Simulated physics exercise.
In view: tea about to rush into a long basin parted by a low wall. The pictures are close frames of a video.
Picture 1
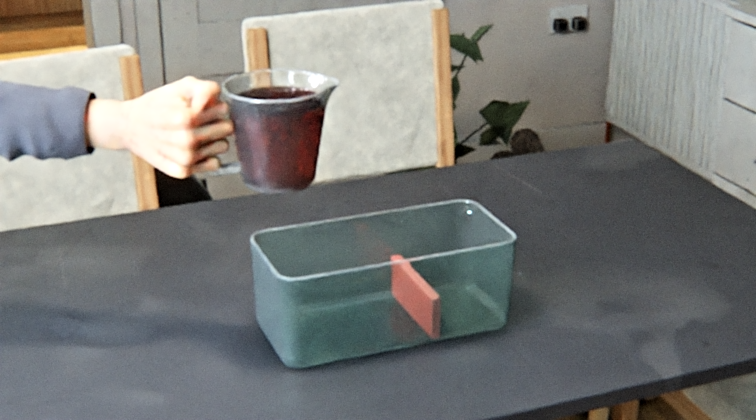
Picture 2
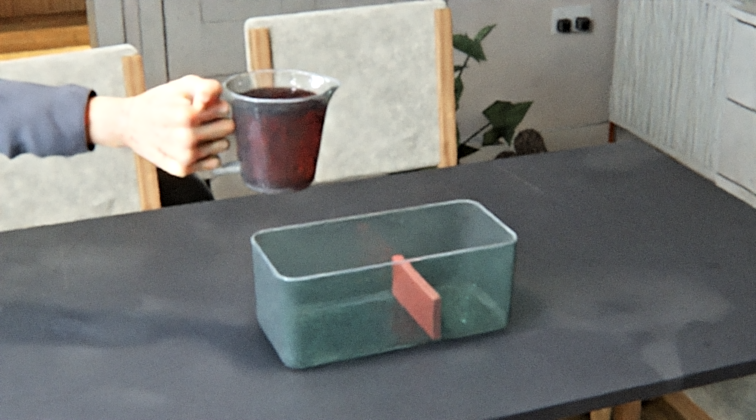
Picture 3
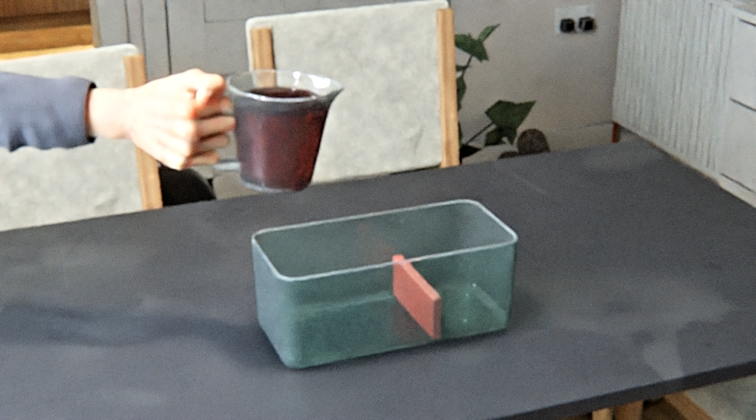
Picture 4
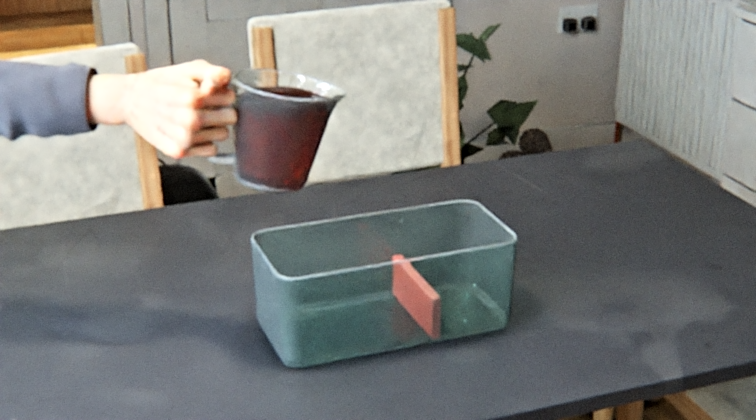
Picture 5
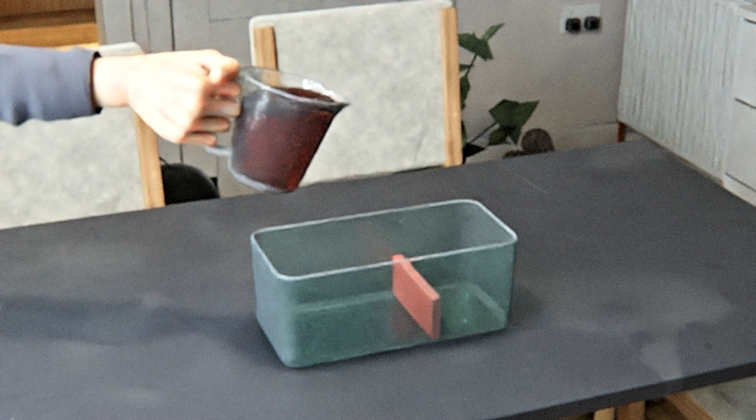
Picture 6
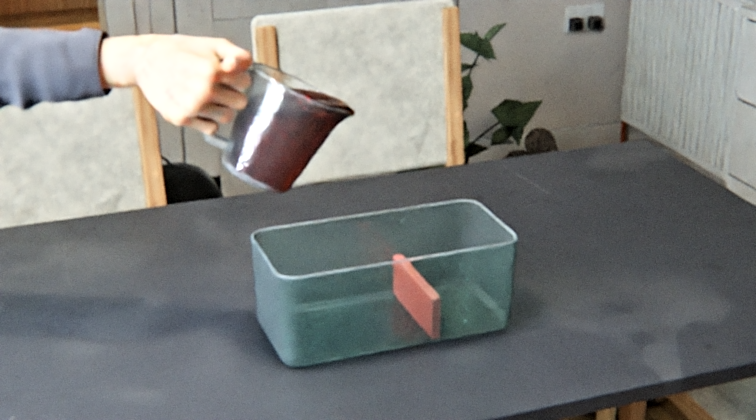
The video shows a hand holding a clear jug of dark tea above a long greenish basin parted by a low red wall; the hand gradually tilts the jug to the right until the tea reaches its pouring edge.
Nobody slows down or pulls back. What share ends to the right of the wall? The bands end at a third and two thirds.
It comes to not even a third.
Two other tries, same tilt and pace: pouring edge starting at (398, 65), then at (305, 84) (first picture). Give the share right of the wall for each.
First some 85, then 5 per cent.
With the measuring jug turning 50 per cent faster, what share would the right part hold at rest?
About 5 per cent.
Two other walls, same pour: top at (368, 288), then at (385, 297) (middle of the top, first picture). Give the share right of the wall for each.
About 90 and 65 per cent.
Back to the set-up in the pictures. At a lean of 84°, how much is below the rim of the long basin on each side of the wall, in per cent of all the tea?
Near 15 on the left, 0 on the right.
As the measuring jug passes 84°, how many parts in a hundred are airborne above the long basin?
Close to 25 per cent.
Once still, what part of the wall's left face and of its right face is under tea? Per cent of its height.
Left about 50, right about 0.
A moment on, the measuring jug is tipped on its side and 54 per cent is still to pour, 17 is left of the wall and 2 right of it.
Next, the measuring jug is tipped right over and 11 per cent is still to pour, 69 is left of the wall and 4 right of it.
Then the measuring jug is tipped right over and 1 per cent is still to pour, 88 is left of the wall and 5 right of it.
Later the measuring jug is tipped right over and 0 per cent is still to pour, 91 is left of the wall and 6 right of it.
Finally, 91 per cent lies left of the wall, 6 right of it and 4 outside.
